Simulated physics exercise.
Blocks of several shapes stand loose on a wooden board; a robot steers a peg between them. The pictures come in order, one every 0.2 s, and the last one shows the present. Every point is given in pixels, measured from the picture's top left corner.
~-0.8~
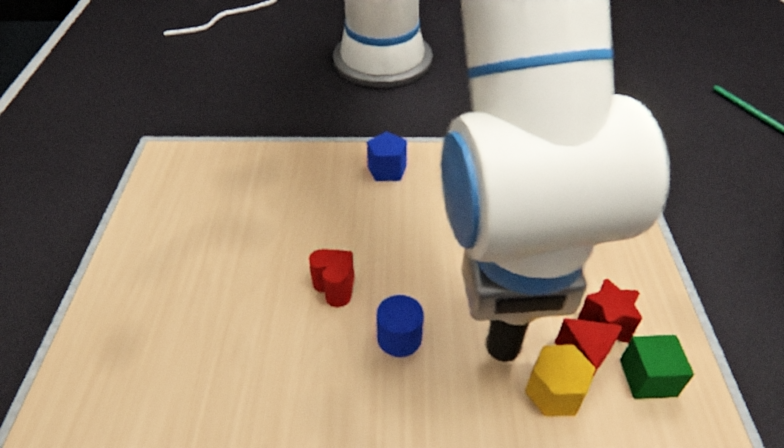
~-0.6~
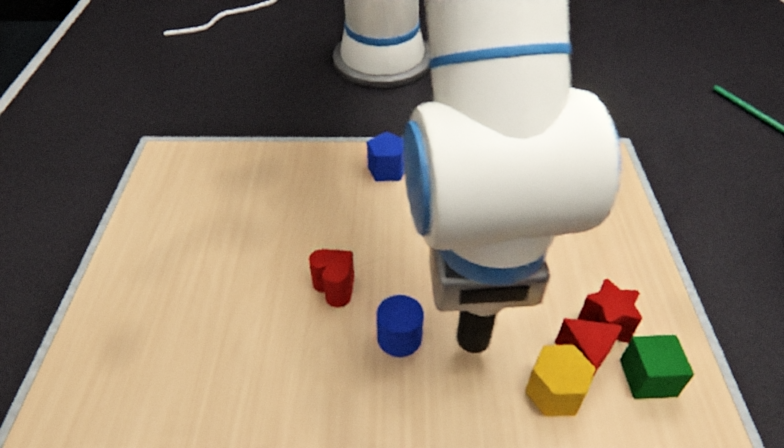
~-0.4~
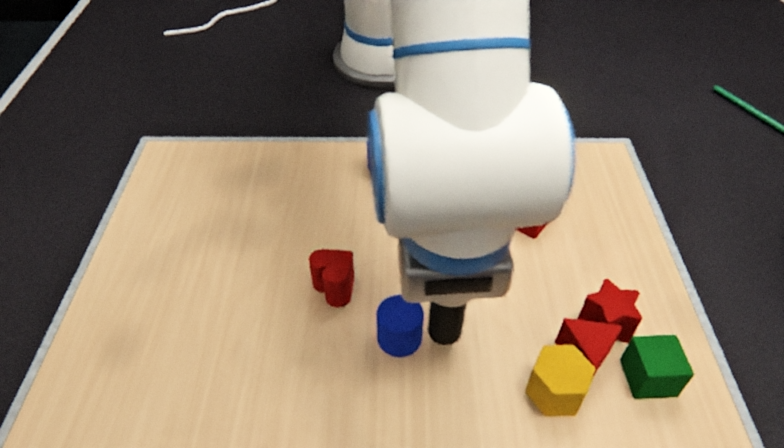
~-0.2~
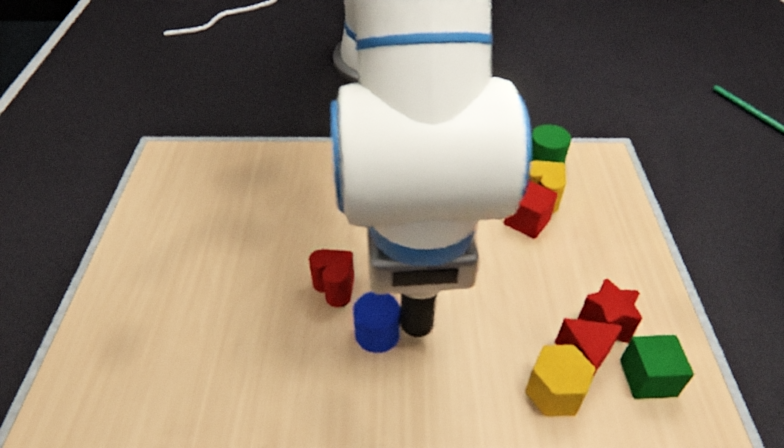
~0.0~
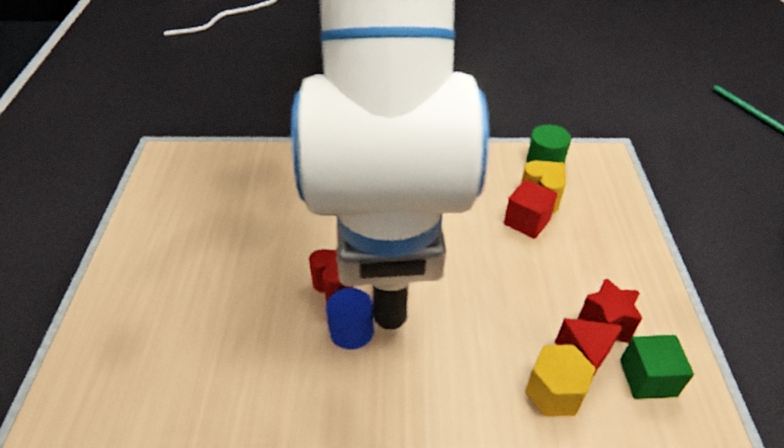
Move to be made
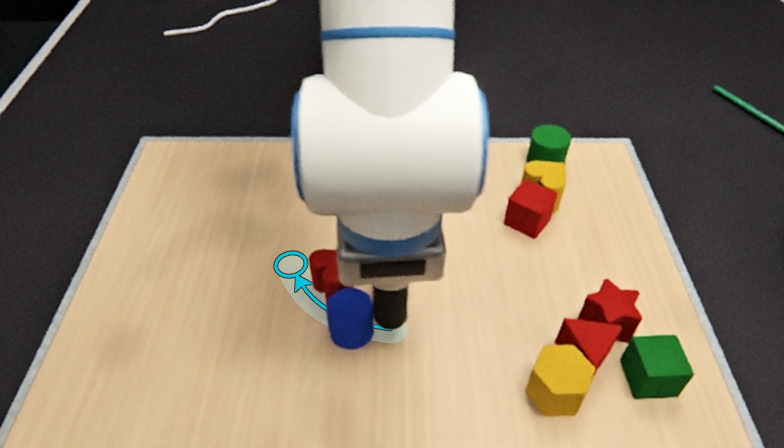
To begin with, a robot arm holds a dark peg beside a cluster of red, yellow and green blocks on a wooden board. The peg glides left to the blue disc, then pushes it left and slightly away from the viewer, up close to the red heart block, which stays put.
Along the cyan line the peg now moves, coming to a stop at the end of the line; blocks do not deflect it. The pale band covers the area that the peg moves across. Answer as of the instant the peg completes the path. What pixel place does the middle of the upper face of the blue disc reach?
Near (285, 302).
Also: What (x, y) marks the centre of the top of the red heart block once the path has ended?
The centre of its top will be at (316, 224).
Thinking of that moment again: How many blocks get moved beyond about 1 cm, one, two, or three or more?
That makes 2 blocks.
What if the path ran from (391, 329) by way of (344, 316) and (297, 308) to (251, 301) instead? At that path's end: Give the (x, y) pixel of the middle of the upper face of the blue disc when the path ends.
My prediction: (256, 312).
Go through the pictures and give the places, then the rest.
Tip of the peg at (503, 347), middles of tops, red heart block at (332, 263), blue disc at (400, 313), in the first picture.
Peg at (474, 339), nothing pushed, in the second picture.
Peg at (445, 331), nothing pushed, in the third picture.
Peg at (417, 323), blue disc at (377, 309), in the fourth picture.
Peg at (391, 316), red heart block at (332, 263), blue disc at (349, 306), in the fifth picture.
The line goes from (391, 329) over (345, 318) and (310, 295) to (291, 264).
The first path, step by step. One third of the way, peg at (343, 304); blue disc at (302, 304).
Two thirds of the way, peg at (307, 281); red heart block at (320, 240), turned 60° clockwise; blue disc at (285, 302).
At the end, peg at (288, 251); red heart block at (316, 224), turned 125° clockwise; blue disc at (285, 302).
